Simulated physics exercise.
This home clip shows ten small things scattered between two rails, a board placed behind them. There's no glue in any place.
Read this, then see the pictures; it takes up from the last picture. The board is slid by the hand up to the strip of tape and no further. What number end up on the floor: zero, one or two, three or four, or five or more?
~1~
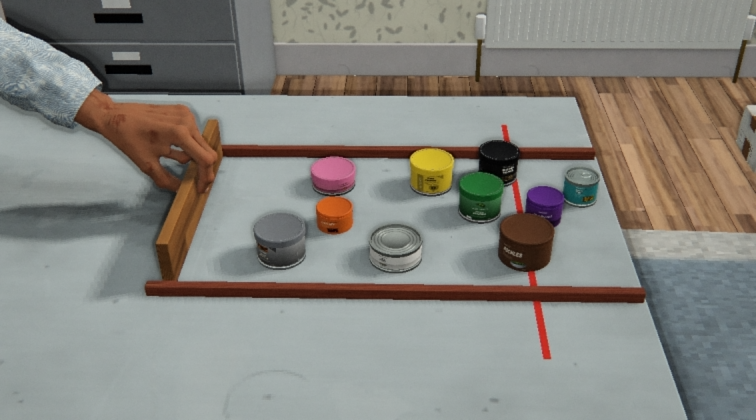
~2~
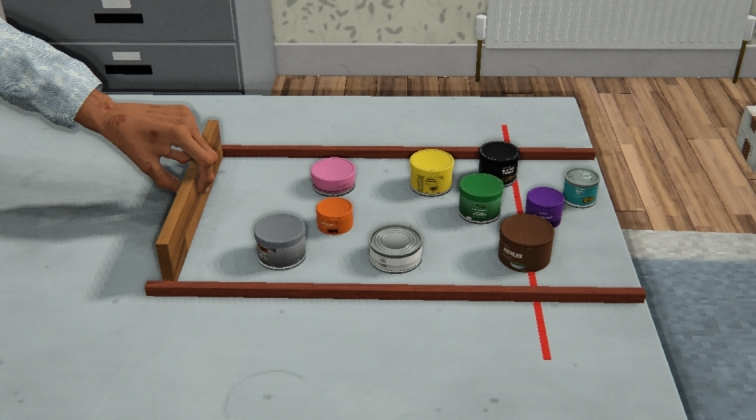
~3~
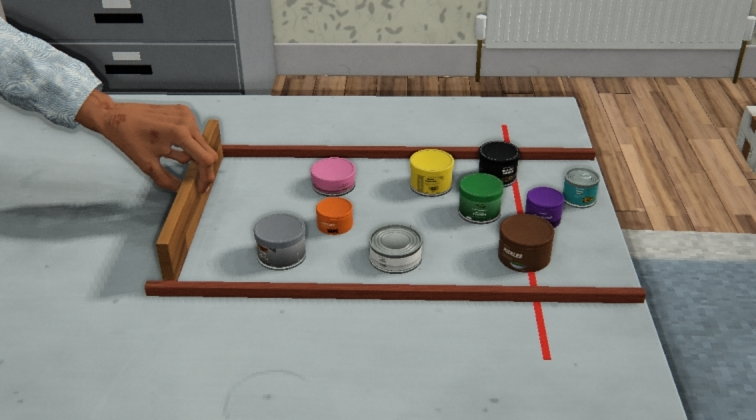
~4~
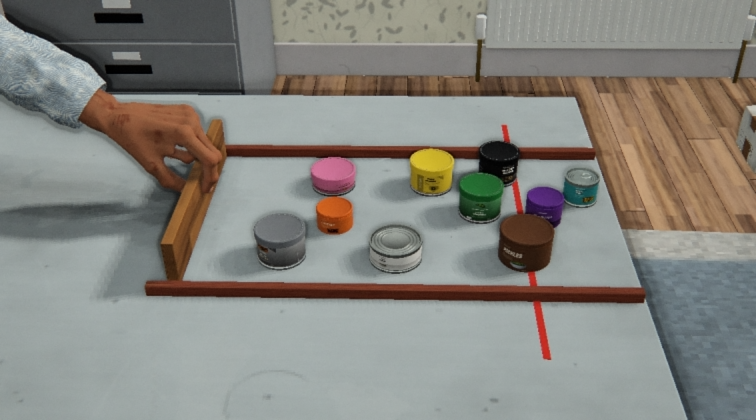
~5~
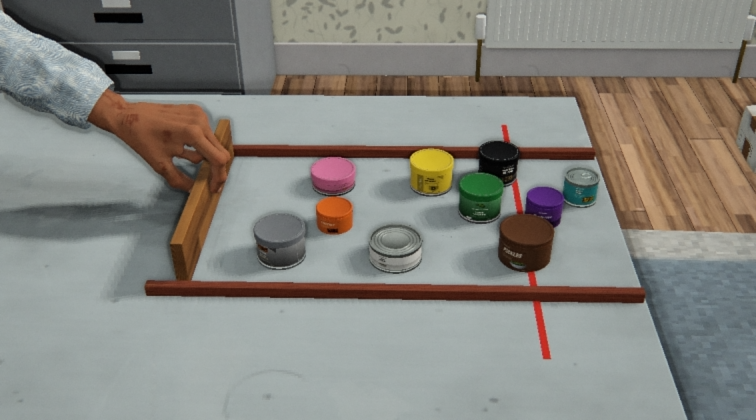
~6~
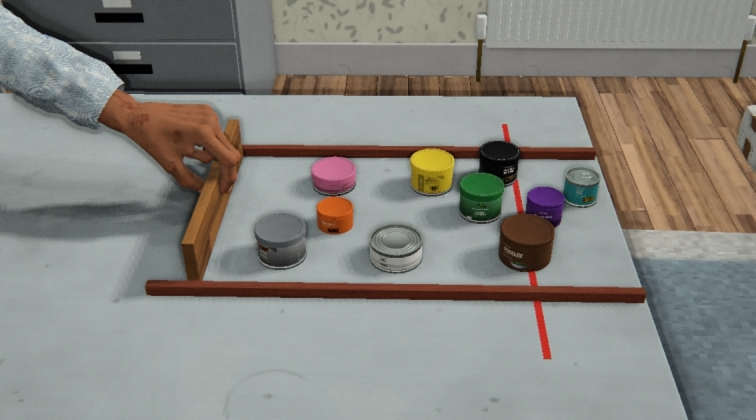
After the sweep, the pieces gone from the top come to one or two, as it turns out.
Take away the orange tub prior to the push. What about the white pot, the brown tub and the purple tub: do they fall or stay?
White pot: Still there. Brown tub: Over the edge. Purple tub: Still there.
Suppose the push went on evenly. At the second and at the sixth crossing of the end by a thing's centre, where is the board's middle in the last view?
Roughly (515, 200) and then roughly (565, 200).
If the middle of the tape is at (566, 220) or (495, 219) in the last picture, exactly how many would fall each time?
It comes to 5, then 0.
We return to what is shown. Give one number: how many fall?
The answer is exactly 2.
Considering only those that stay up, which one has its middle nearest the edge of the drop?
The black pot finishes nearest.
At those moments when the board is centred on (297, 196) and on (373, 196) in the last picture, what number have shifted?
First 1, after that 5.
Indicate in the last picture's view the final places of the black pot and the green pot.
The first comes to rest at (597, 157), and the second at (548, 200).
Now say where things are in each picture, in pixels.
Turquoise pot (581, 187); purple tub (544, 208); brown tub (526, 242); board (194, 195); tape (521, 219), in the first frame.
Purple tub (544, 208); pink tin (333, 177), in the second frame.
Brown tub (526, 243); grey tin (281, 242), in the third frame.
Turquoise pot (581, 188); board (198, 195), in the fourth frame.
Purple tub (544, 208); green pot (480, 198), in the fifth frame.
Turquoise pot (581, 187); purple tub (544, 208); brown tub (526, 243); board (216, 195); tape (522, 219), in the sixth frame.
Early on, none off yet; turquoise pot at rest near (581, 187); purple tub at rest near (544, 208); brown tub at rest near (526, 243).
A while later, none off yet; turquoise pot at rest near (581, 187); purple tub at rest near (544, 208); brown tub travelled a little near (555, 243).
Finally, the number that fall off is one or two; lost, brown tub and turquoise pot.
